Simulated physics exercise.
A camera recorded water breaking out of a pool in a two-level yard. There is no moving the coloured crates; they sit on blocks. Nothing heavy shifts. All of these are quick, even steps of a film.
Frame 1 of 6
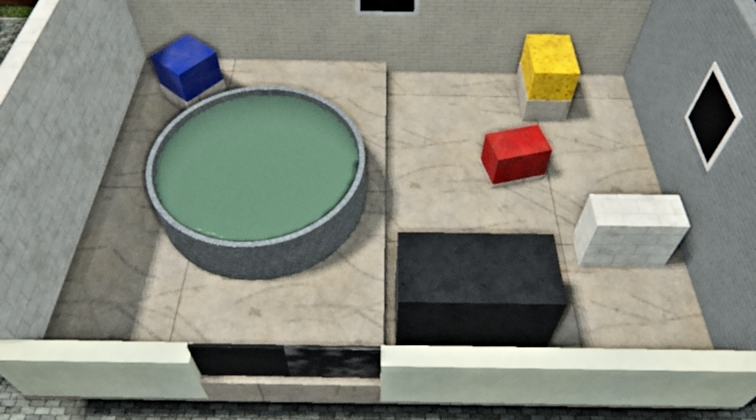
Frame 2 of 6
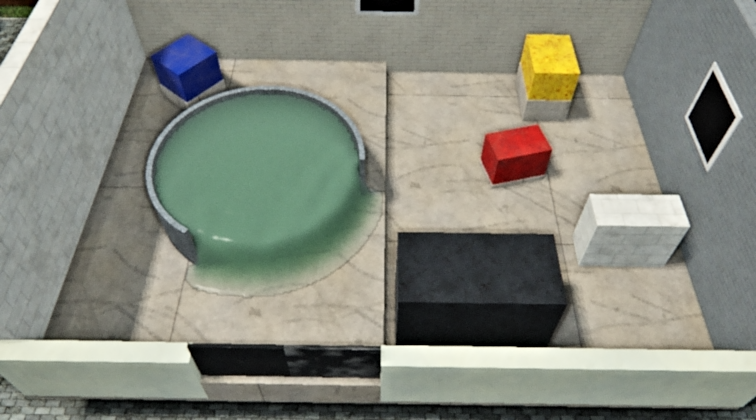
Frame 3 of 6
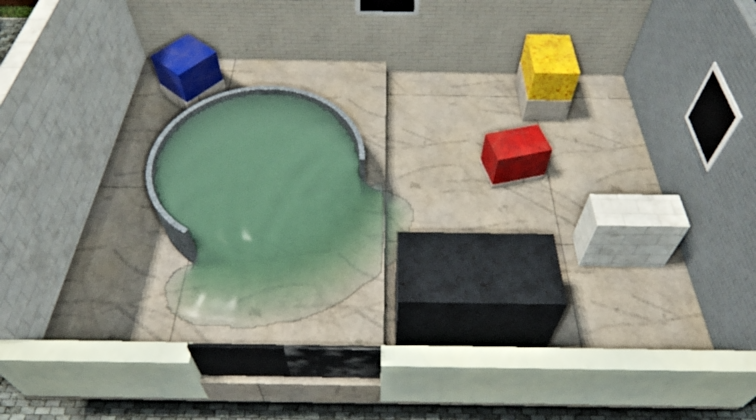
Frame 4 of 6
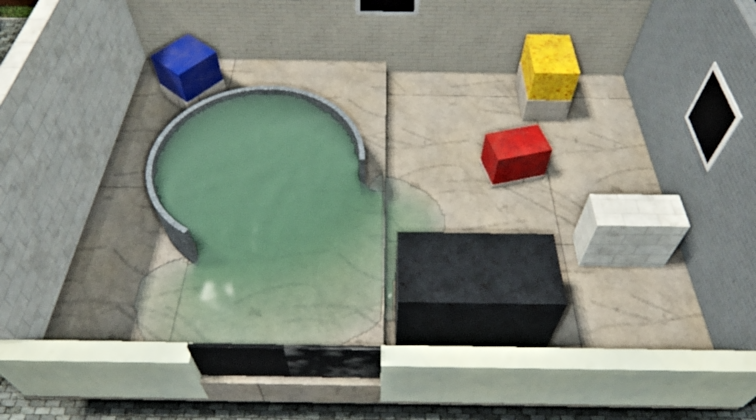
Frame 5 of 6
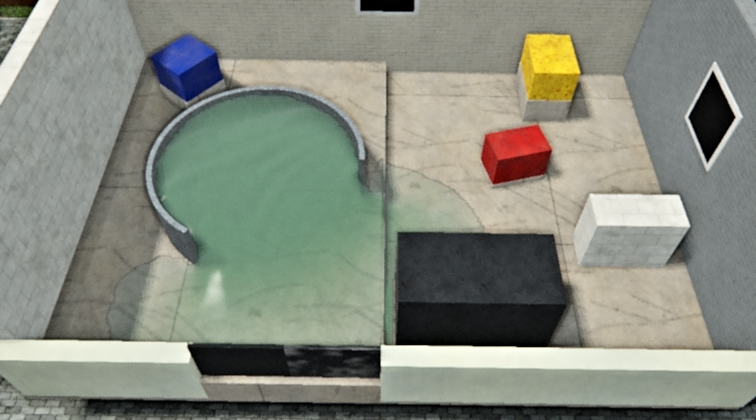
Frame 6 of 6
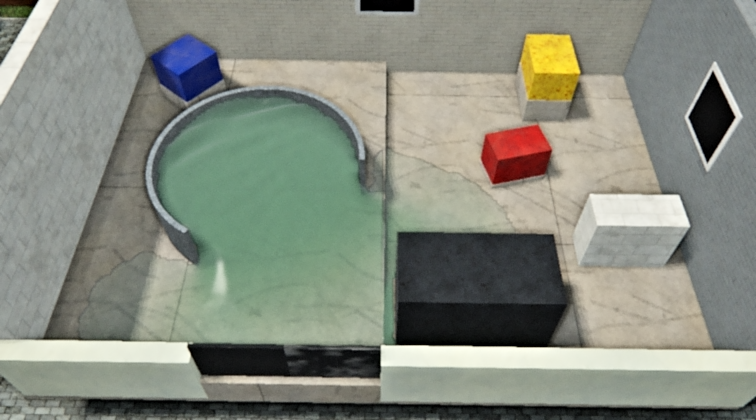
In a walled yard, green water breaks from a round pool and spreads across the floor.
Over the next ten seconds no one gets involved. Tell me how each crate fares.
The blue crate will be spared. The red crate will be hit by the water. The yellow crate will be spared.
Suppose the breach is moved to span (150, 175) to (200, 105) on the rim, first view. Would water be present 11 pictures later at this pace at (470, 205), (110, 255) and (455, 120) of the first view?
Unwetted / soaked / unwetted.
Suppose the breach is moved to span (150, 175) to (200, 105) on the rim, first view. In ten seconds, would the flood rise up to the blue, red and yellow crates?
My guess is blue goes wet, red goes wet, and yellow remains untouched.
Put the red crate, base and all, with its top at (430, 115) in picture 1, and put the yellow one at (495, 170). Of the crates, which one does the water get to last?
The blue one, I think.
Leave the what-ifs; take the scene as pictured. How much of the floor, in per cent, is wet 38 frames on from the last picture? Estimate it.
Roughly 95 percent, I reckon.
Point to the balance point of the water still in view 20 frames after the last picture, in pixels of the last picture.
I'd put my finger on (379, 254).
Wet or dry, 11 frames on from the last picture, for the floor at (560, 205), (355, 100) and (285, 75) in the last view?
First spot swamped, second spot clear, third spot clear.
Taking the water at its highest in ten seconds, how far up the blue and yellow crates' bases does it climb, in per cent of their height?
Roughly 80 per cent for the first, 70 per cent for the second.
A moment on, water covers 35 % of the floor; the blue crate not reached, the red crate water round its plinth, the yellow crate not reached.
Next, water covers 50 % of the floor; the blue crate not reached, the red crate water round its plinth, the yellow crate not reached.
Then, water covers 70 % of the floor; the blue crate water round its plinth, the red crate water round its plinth, the yellow crate water round its plinth.
Later, water covers 95 % of the floor; the blue crate water round its plinth, the red crate water round its plinth, the yellow crate water round its plinth.
In the end, water covers 100 % of the floor; the blue crate stayed above the water, the red crate was topped, the yellow crate stayed above the water.
